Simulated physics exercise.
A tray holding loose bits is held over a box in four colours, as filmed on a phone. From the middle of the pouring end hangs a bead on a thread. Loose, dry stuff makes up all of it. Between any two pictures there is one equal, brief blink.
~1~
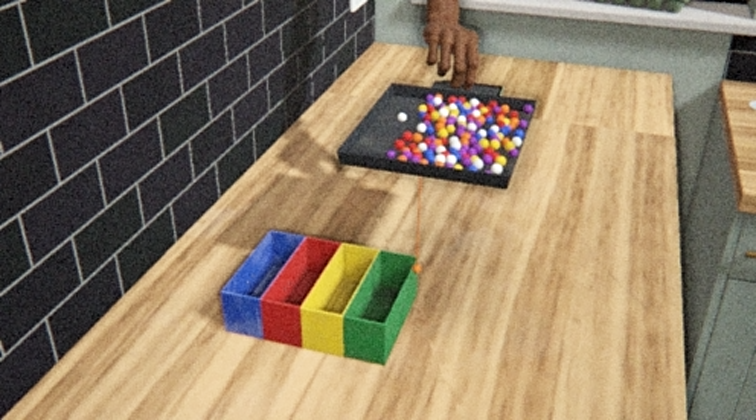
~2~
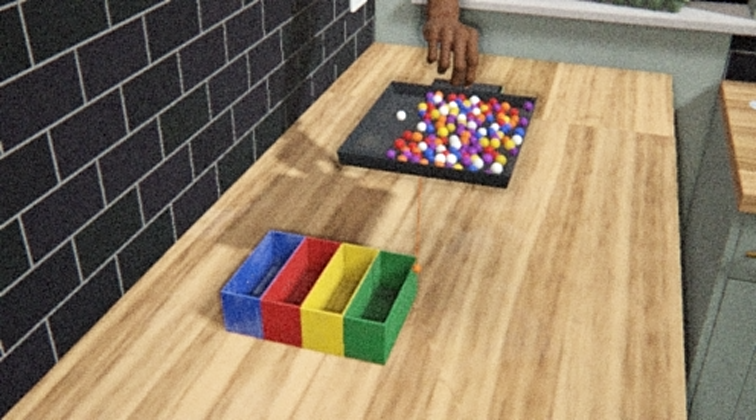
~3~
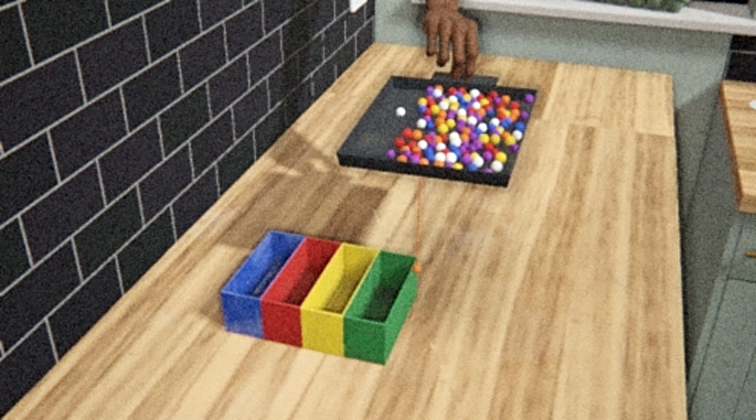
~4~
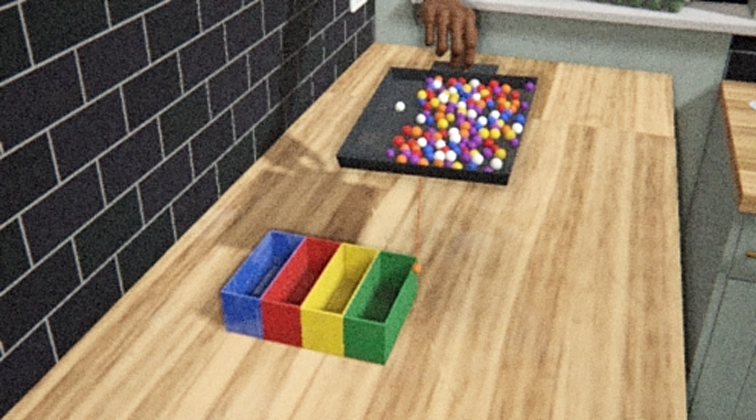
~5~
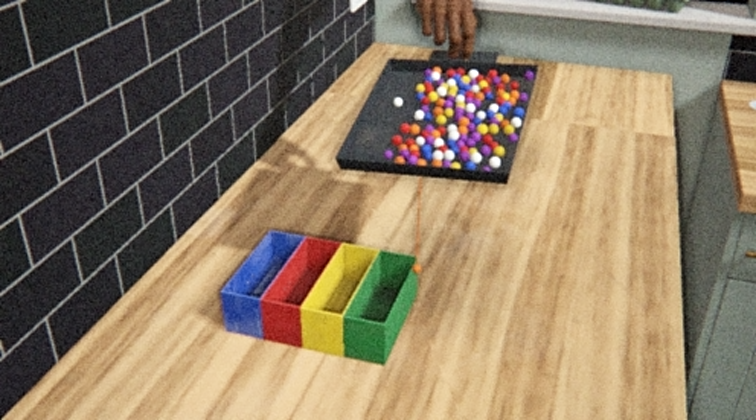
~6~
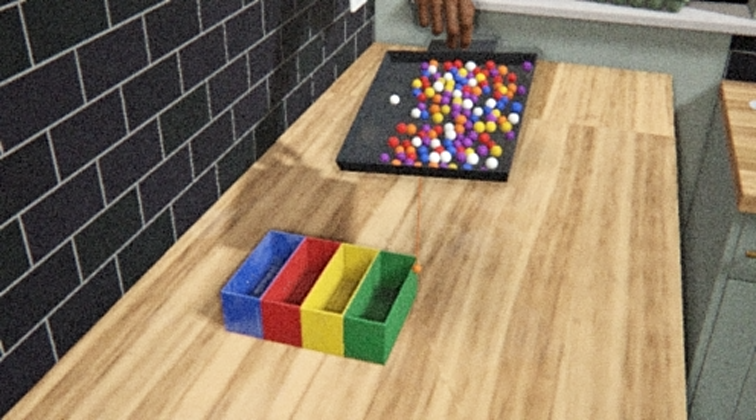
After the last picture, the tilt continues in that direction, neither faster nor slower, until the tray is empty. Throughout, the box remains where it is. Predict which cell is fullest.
My prediction is the yellow cell.
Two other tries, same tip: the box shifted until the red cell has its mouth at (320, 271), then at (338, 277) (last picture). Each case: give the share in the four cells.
The first comes to 90 percent and the second to 90 percent.
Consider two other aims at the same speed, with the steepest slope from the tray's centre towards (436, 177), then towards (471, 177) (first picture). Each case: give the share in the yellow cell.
About 0 and 0 percent.
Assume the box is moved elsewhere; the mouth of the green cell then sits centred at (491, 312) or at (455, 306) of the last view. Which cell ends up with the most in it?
The cell in blue first, blue second.
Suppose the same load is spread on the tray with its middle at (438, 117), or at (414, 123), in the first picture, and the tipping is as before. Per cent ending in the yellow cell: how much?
Try 1: 60 %; try 2: 50 %.
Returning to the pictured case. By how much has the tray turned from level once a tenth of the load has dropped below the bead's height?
Somewhere around 85 degrees.
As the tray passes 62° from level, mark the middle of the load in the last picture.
In the last view the centre sits at roughly (400, 143).
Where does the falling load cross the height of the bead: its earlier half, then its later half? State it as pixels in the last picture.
The opening part goes through (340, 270); what follows goes through (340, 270).
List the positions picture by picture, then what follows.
The first picture shows corners of the pouring end at (340, 150) and (508, 175), level; middle of the load at (461, 129), round plastic beads; bead on its thread at (417, 269); blue cell at (243, 311); red cell at (282, 320); yellow cell at (322, 328); green cell at (364, 337).
The second picture shows corners of the pouring end at (340, 151) and (508, 174), level; middle of the load at (461, 127).
The third picture shows corners of the pouring end at (339, 152) and (508, 173), tipped barely, lowest at the left corner; middle of the load at (461, 123).
The fourth picture shows corners of the pouring end at (339, 154) and (507, 172), tipped a little, lowest at the left corner; middle of the load at (461, 117).
The fifth picture shows corners of the pouring end at (338, 157) and (507, 171), tipped a little, lowest at the left corner; middle of the load at (459, 111).
The sixth picture shows corners of the pouring end at (338, 159) and (506, 170), tipped clearly, lowest at the left corner; middle of the load at (456, 108), all on the move; blue cell at (243, 311); red cell at (282, 320); yellow cell at (322, 328); green cell at (364, 337).
Soon, tray tipped steeply; nearly all on the tray; a stray few in the red cell; a stray few falling or outside the box.
A while on, tray tipped past a quarter turn; about a quarter on the tray; about a third in the yellow cell; a small part in the green cell; a small part in the red cell; a stray few in the blue cell; about a quarter falling or outside the box.
Towards the end, tray tipped past a quarter turn; about half in the yellow cell; about a quarter in the green cell; a small part in the red cell; a small part in the blue cell; a small part falling or outside the box.
Finally, tray tipped past a quarter turn; about half in the yellow cell; about a quarter in the green cell; a small part in the red cell; a small part in the blue cell; a small part outside the box.
